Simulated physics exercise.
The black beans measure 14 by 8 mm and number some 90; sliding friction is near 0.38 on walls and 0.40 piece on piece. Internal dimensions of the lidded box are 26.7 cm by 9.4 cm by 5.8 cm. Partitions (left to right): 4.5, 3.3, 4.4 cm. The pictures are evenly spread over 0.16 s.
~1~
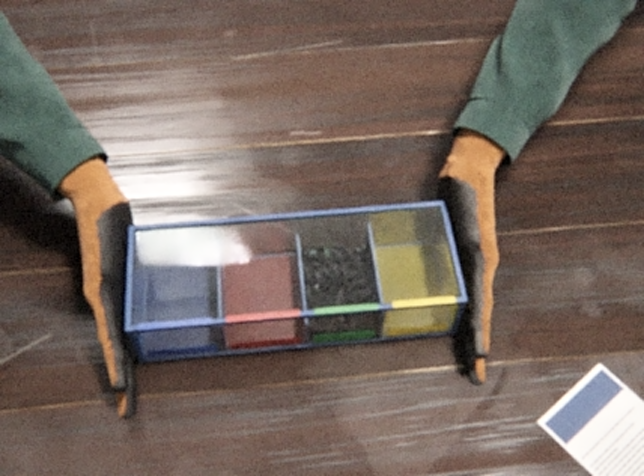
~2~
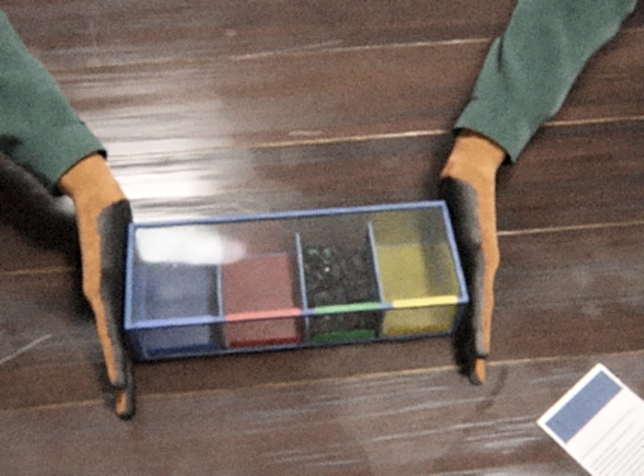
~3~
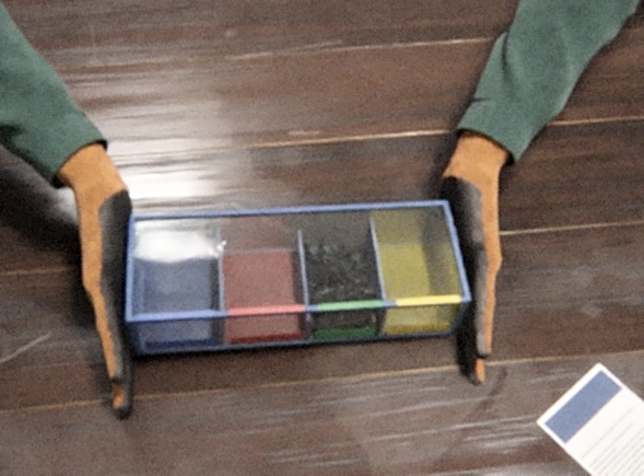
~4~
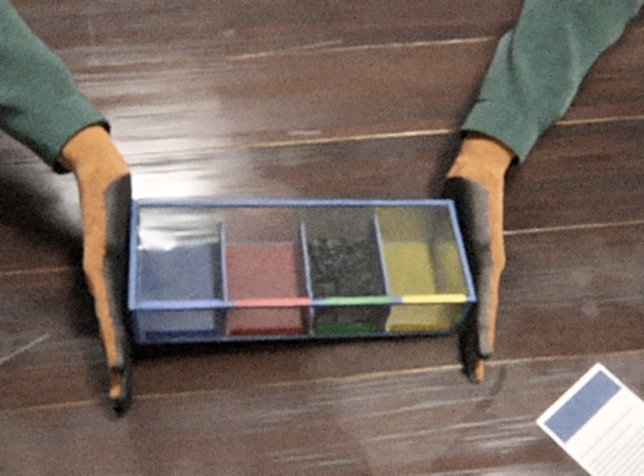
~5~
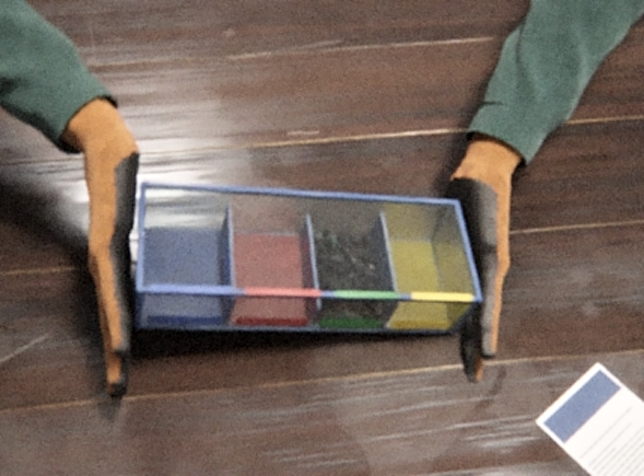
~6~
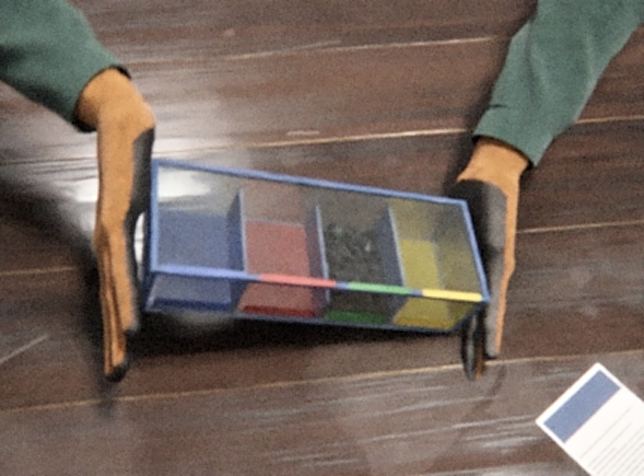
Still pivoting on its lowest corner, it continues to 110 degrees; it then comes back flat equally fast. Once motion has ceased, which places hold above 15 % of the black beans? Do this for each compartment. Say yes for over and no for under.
Red compartment: No; blue compartment: No; green compartment: Yes; yellow compartment: Yes.
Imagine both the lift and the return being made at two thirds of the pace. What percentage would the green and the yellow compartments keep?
I'd say green 80 percent, yellow 20 percent.
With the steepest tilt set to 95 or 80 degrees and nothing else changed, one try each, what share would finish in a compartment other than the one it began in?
Some 25 and 15 per cent.
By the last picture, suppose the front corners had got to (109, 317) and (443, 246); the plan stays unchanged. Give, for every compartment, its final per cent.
That leaves red with 60 percent, blue with 25, green with 15 and yellow with 0 percent.
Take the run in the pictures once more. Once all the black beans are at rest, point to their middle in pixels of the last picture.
Near (361, 293).
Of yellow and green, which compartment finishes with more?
Answer: Green.
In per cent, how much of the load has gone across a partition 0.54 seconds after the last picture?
Value: Close to 20 %.
Then, 0.54 s after the last picture, tilt 110 degrees; green 80 %, yellow 20 %.
Then, 0.89 s after the last picture, tilt 48 degrees; green 70 %, yellow 30 %.
Then, 1.34 s after the last picture, tilt 0 degrees; green 65 %, yellow 35 %.
In the end, red 0 %, blue 0 %, green 65 %, yellow 35 %.
